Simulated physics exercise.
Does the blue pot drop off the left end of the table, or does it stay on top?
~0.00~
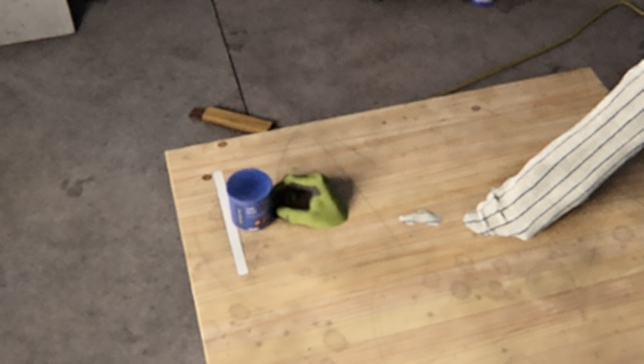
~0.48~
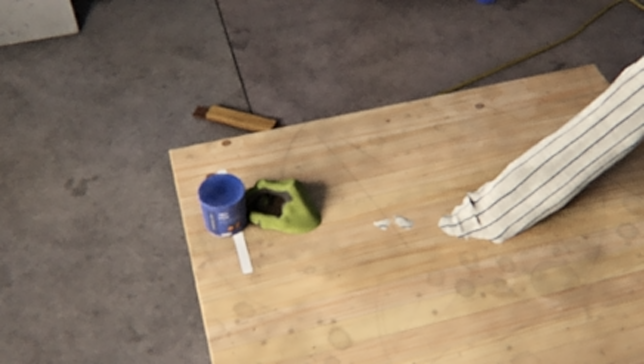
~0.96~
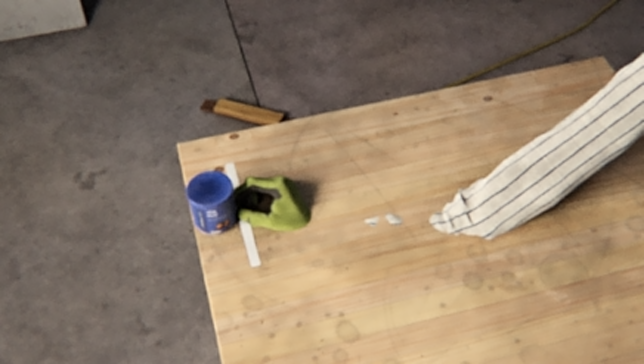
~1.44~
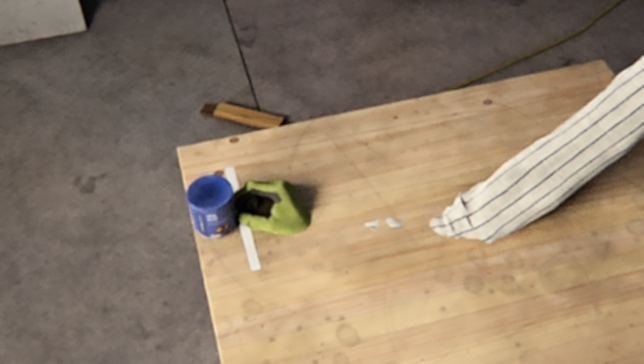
The blue pot stays on top of the table, standing close to the left edge.
